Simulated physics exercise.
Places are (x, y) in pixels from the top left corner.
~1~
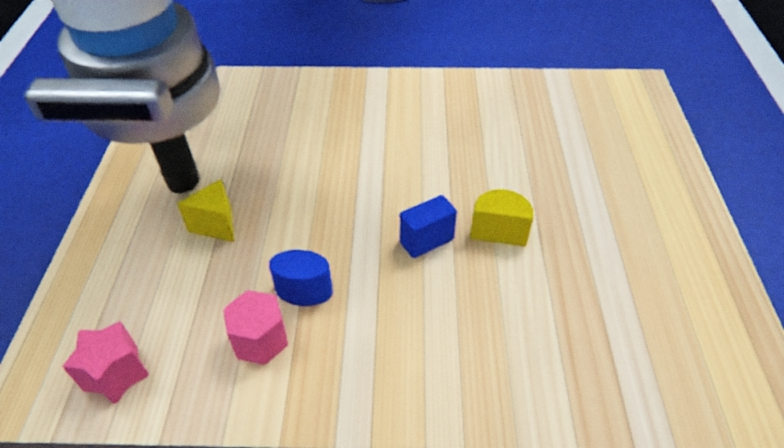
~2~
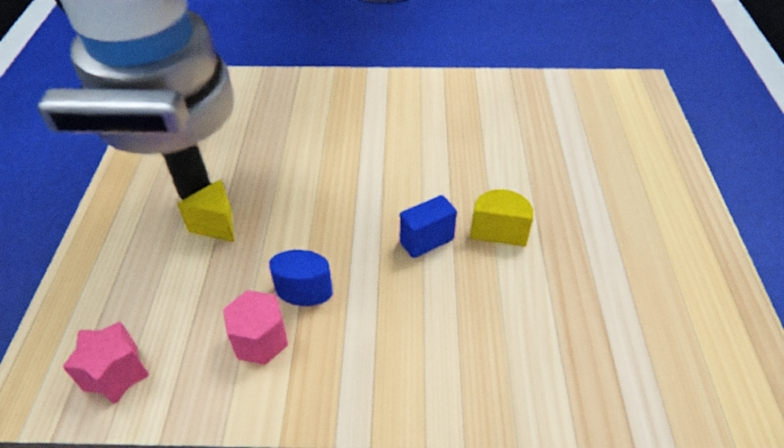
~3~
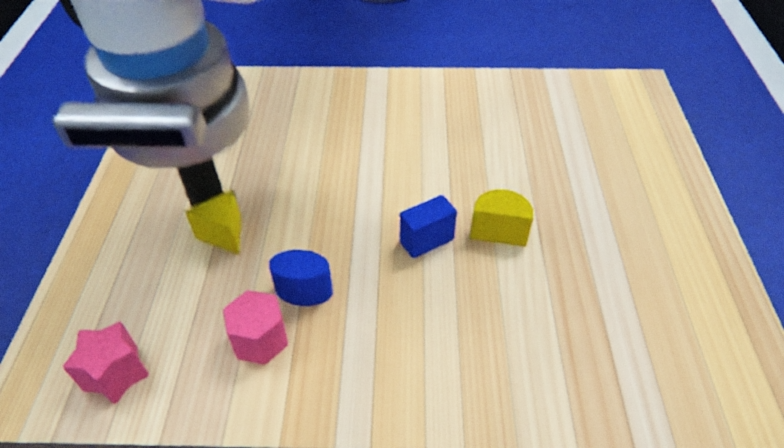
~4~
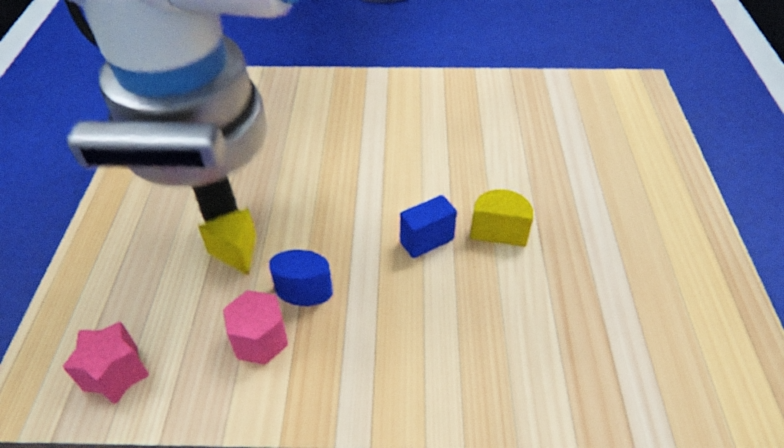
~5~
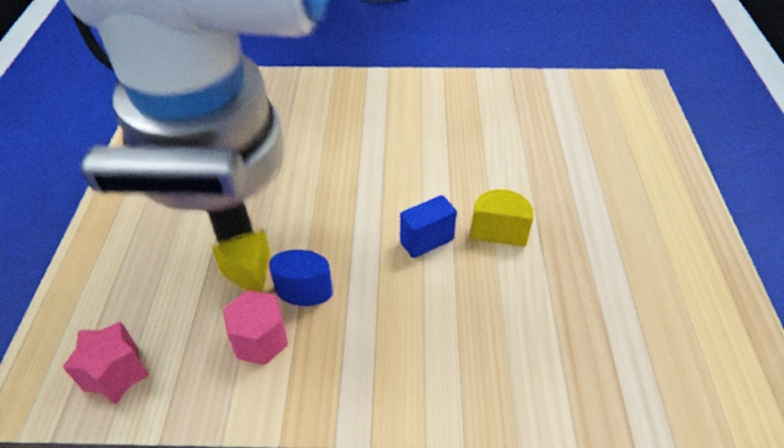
Robotic arm lowering its black post to a yellow triangular block and pushing it down and right beside a blue oval block.
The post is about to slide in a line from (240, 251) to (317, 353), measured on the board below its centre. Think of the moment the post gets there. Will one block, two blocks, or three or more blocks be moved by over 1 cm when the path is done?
I expect three or more blocks to be moved by more than 1 cm.
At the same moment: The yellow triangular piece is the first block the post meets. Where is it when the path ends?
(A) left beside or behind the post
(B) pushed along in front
I'll go with B - pushed along in front.
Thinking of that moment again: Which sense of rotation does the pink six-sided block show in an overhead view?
Seen from overhead, it turns clockwise.
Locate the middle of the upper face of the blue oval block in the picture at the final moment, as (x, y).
It is going to be at (338, 279).
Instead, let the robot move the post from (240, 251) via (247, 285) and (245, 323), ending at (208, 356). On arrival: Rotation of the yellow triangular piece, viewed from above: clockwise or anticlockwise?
The turn is anti-clockwise.
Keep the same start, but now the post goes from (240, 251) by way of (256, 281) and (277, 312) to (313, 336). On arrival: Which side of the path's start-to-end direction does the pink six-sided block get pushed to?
That's a shift to the right.
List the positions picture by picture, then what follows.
The first picture shows post's lower end at (184, 183); yellow triangular piece at (208, 198); pink six-sided block at (252, 313); blue oval block at (299, 263).
The second picture shows post at (196, 192); blocks still.
The third picture shows post at (209, 204); yellow triangular piece at (216, 208).
The fourth picture shows post at (223, 220); yellow triangular piece at (228, 226).
The fifth picture shows post at (237, 240); yellow triangular piece at (242, 248); pink six-sided block at (252, 313); blue oval block at (299, 263).
On the path given first. One third of the way, post at (261, 272); yellow triangular piece at (270, 282); pink six-sided block at (253, 320), turned 15° clockwise; blue oval block at (319, 269), turned 25° anticlockwise.
Two thirds of the way, post at (287, 306); yellow triangular piece at (294, 321); pink six-sided block at (246, 341), turned 30° clockwise; blue oval block at (338, 279), turned 80° anticlockwise.
At the end, post at (315, 342); yellow triangular piece at (319, 364), turned 25° clockwise; pink six-sided block at (246, 344), turned 35° clockwise; blue oval block at (338, 279), turned 80° anticlockwise.
